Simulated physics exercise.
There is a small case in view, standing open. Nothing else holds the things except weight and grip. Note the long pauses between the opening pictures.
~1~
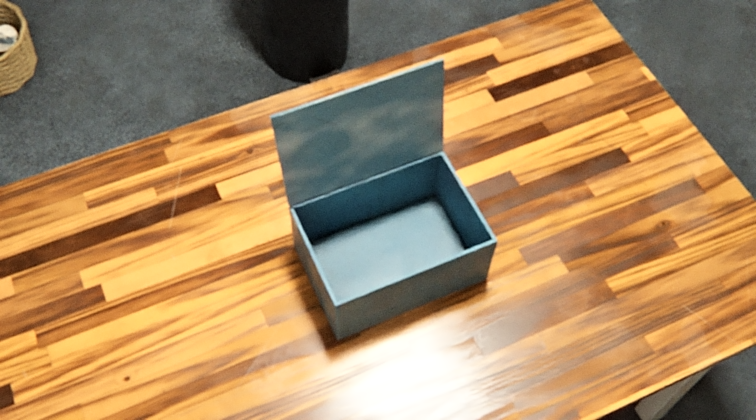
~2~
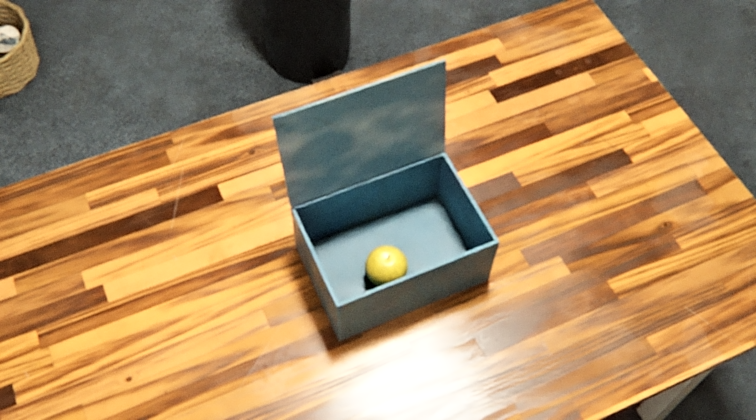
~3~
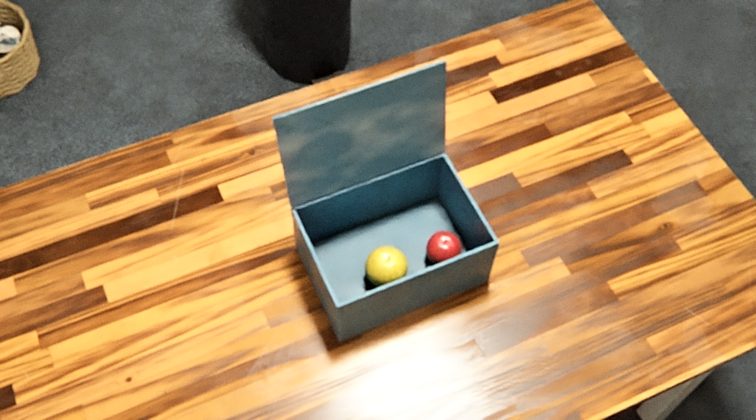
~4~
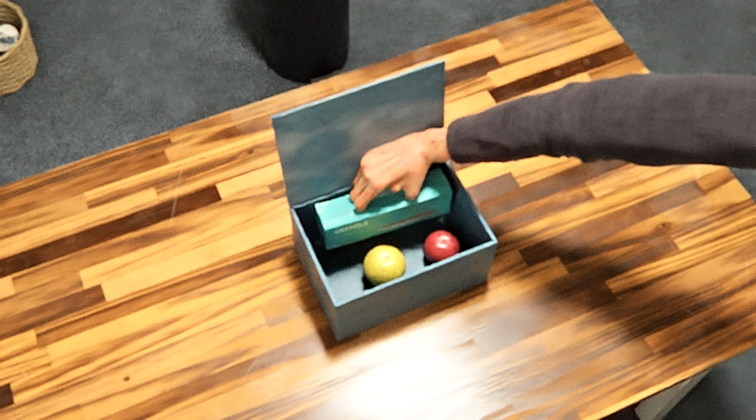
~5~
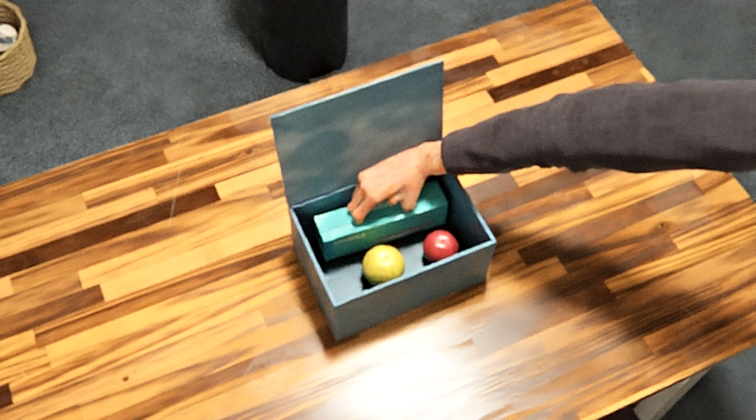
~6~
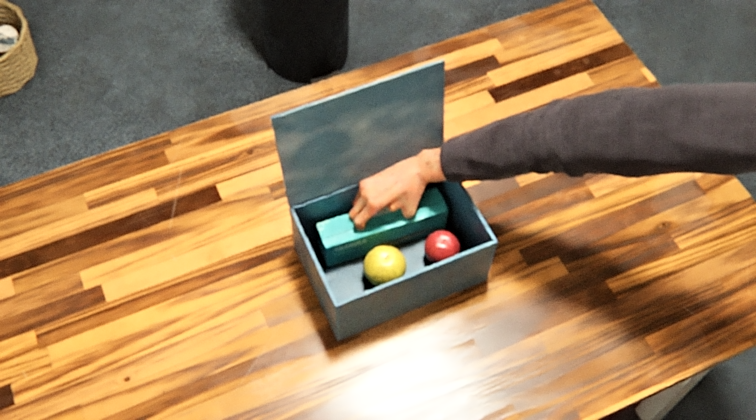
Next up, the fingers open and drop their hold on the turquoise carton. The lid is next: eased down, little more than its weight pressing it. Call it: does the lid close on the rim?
My call is that it closes.
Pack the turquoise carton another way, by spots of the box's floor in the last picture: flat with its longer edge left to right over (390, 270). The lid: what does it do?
It seals the box.
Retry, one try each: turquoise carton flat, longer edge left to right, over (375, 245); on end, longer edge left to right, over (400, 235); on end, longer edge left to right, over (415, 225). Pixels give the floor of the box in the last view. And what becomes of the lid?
Case one, the lid lies closed; case two, it is kept from closing; case three, it is kept from closing.
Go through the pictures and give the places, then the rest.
In the first frame, the last thing is not in view yet.
In the second frame, the last thing is not in view yet.
In the third frame, the last thing is not in view yet; red apple (444, 249).
In the fourth frame, coming down; turquoise carton (384, 209); red apple (442, 248).
In the fifth frame, coming down; turquoise carton (381, 220); red apple (441, 248).
In the sixth frame, in place under the hand; turquoise carton (382, 227); red apple (442, 248).
Then, 1.50 s past the last view, lid 69° above the rim.
Then, 1.80 s past the last view, lid 32° above the rim.
Finally, lid shut; all 3 still in place. Final places as the last picture's camera would see them, turquoise carton near (382, 227).
